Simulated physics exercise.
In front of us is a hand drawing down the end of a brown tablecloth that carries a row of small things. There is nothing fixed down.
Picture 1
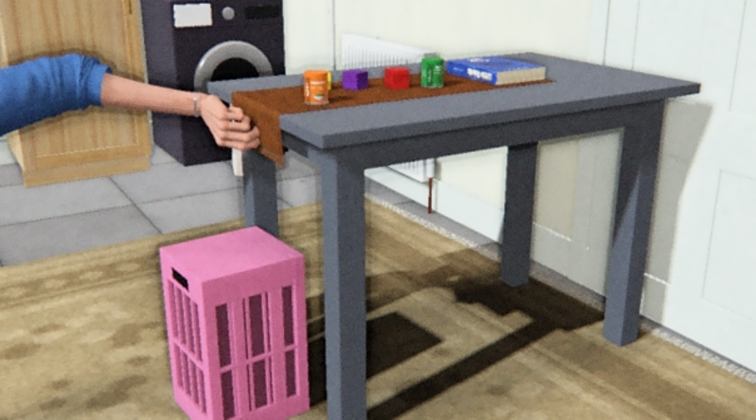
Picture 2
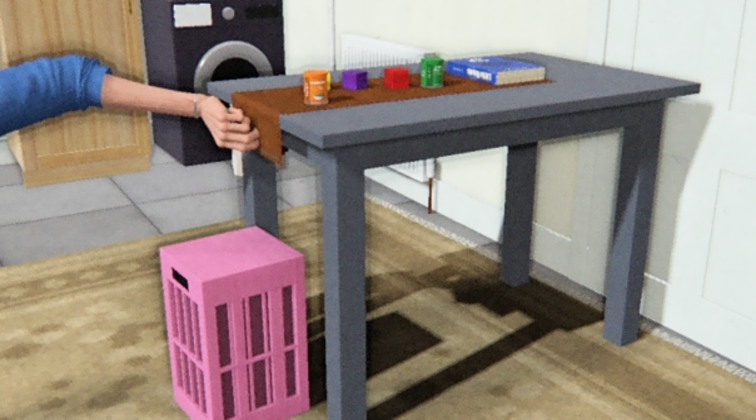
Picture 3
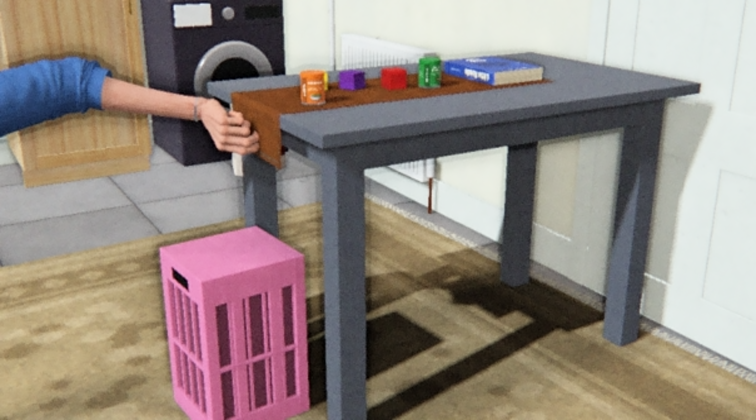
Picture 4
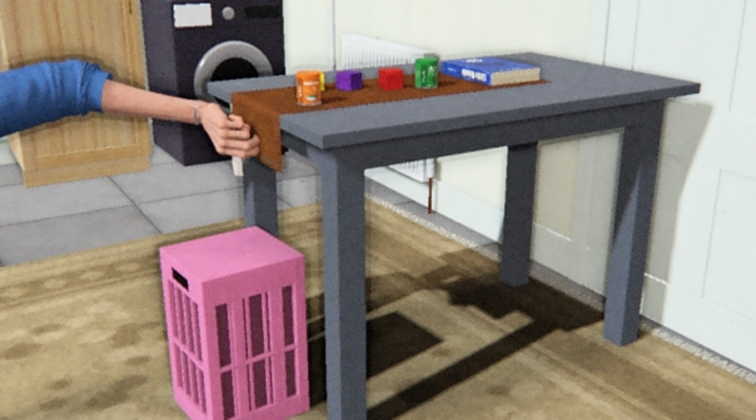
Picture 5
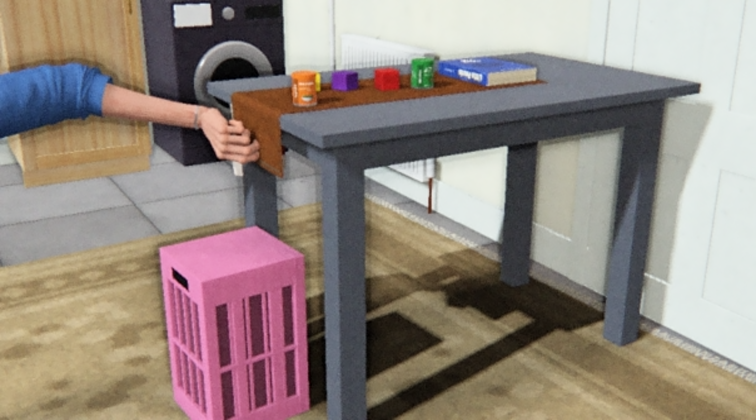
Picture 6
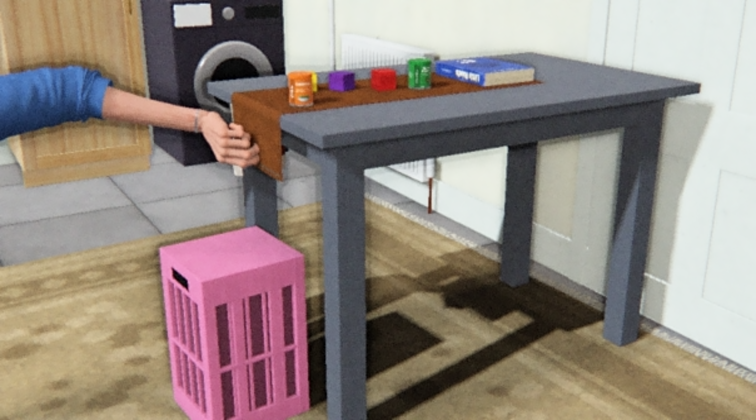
In a laundry area with a patterned rug and a dark front-loading washer behind, a fixed view looks slightly down on a grey table. A brown cloth on it carries an orange can, yellow, purple and red cubes, a green can and a blue book, with a pink crate below left. A blue-sleeved arm slowly draws the cloth's end down, and the objects creep slightly left.
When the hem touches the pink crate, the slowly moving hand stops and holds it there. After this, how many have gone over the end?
Two come down.
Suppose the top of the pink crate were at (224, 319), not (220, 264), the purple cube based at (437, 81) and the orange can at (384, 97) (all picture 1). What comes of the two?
Purple cube stays, orange can is gone.
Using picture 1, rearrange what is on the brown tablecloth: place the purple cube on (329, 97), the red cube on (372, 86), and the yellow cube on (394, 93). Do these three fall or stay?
The purple cube topples down, the red cube stays put, and the yellow cube stays put.
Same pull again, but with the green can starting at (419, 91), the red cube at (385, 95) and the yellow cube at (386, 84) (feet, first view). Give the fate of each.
The green can stays put; the red cube stays put; and the yellow cube stays put.
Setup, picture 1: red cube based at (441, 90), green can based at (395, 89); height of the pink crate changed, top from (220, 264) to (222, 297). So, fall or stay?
As for the red cube, it holds its spot; as for the green can, it holds its spot.
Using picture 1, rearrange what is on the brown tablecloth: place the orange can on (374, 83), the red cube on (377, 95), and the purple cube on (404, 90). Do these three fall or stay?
So the orange can stays aboard, the red cube stays aboard, and the purple cube stays aboard.
Early on, hem near (258, 205); orange can gone.
Midway, hem on the crate; orange can and yellow cube gone.
Finally, hem on the crate; orange can and yellow cube gone. The answer is two.
